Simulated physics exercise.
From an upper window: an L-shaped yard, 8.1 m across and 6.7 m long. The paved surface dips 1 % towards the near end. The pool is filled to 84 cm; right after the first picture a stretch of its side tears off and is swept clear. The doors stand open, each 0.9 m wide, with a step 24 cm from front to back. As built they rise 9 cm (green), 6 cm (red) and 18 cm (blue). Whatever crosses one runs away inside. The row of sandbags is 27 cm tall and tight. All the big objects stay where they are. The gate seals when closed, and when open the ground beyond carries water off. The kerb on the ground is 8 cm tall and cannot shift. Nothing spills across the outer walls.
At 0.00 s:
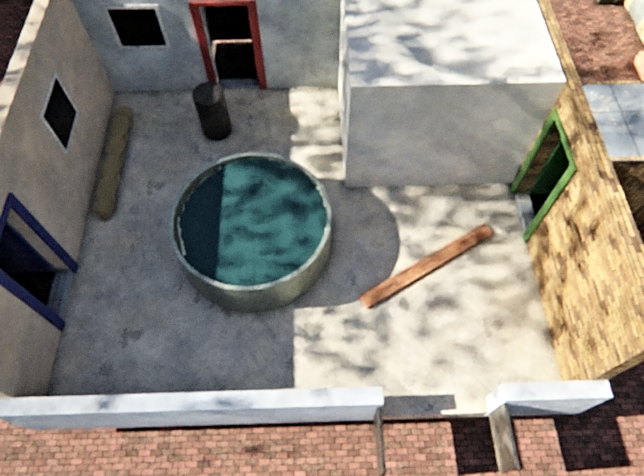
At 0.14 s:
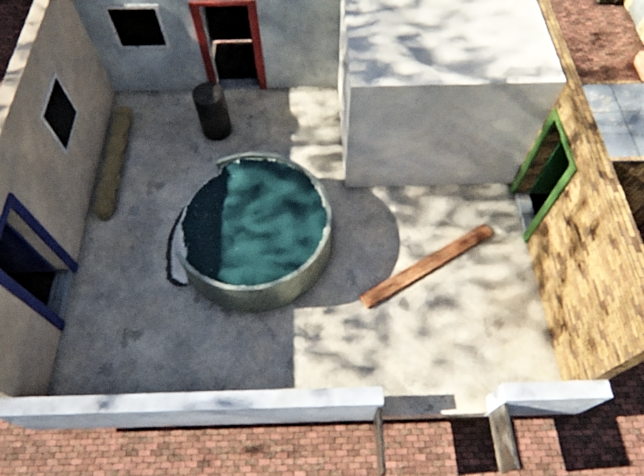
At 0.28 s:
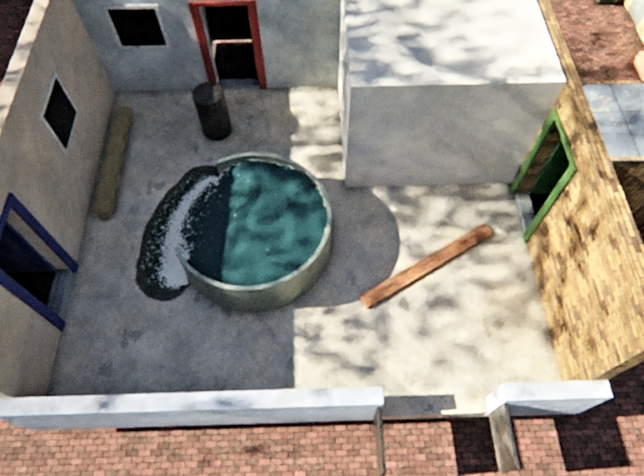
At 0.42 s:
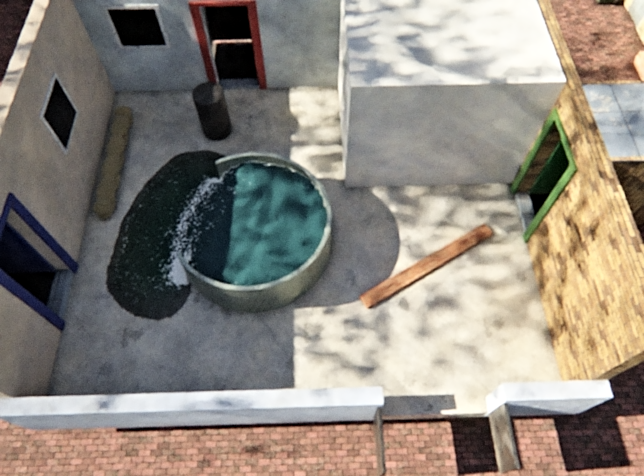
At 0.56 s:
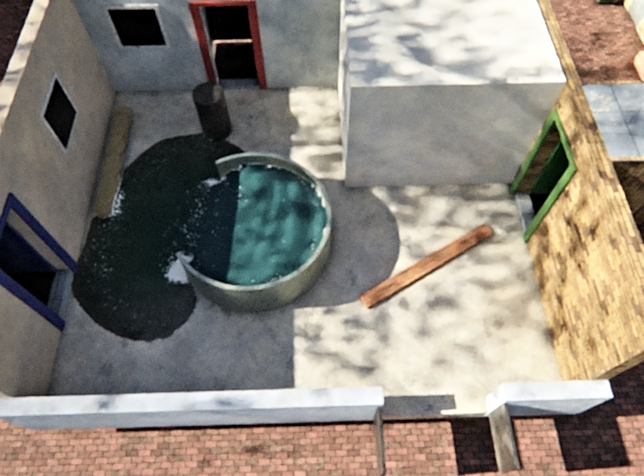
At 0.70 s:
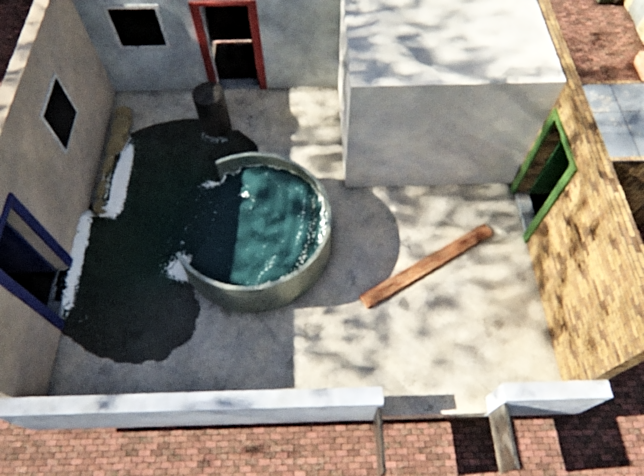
Water burst through the left side of a round pool in a walled yard and spread in a dark sheet across the paving, reaching the left wall and the dark barrel near the red door.
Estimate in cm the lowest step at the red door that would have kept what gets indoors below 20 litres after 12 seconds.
About 13 cm.
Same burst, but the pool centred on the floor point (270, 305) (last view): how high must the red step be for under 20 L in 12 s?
About 11.5 cm.
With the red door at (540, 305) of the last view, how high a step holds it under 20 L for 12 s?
About 10.5 cm.
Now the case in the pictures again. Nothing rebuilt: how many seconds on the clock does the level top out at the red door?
At about 4.0 s.
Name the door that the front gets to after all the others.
It is the green one.
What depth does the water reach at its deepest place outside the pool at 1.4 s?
About 56 cm.
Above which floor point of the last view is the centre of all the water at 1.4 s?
Near (199, 229).
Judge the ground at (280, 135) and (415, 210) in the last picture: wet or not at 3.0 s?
In that order: Flooded, not reached.
After 1.4 s water covers 30 % of the floor, deepest (56 cm) near (85, 228); it has not reached the red door.
After 3.0 s water covers 50 % of the floor, deepest (50 cm) near (116, 92); 12 cm at the red door, 1 litre in over its 6 cm step.
After 12.0 s water covers 95 % of the floor, deepest (14 cm) near (336, 401); 8 cm at the red door, 106 litres in over its 6 cm step.
At the red door as built, the water arrived by 2.2 s and peaked near 17 cm at 4.0 s.
With a step of 10.5 cm, 38 litres would have come in within the 12 s; with 14.5 cm, 13 litres. So under 20 litres takes about 13 cm.
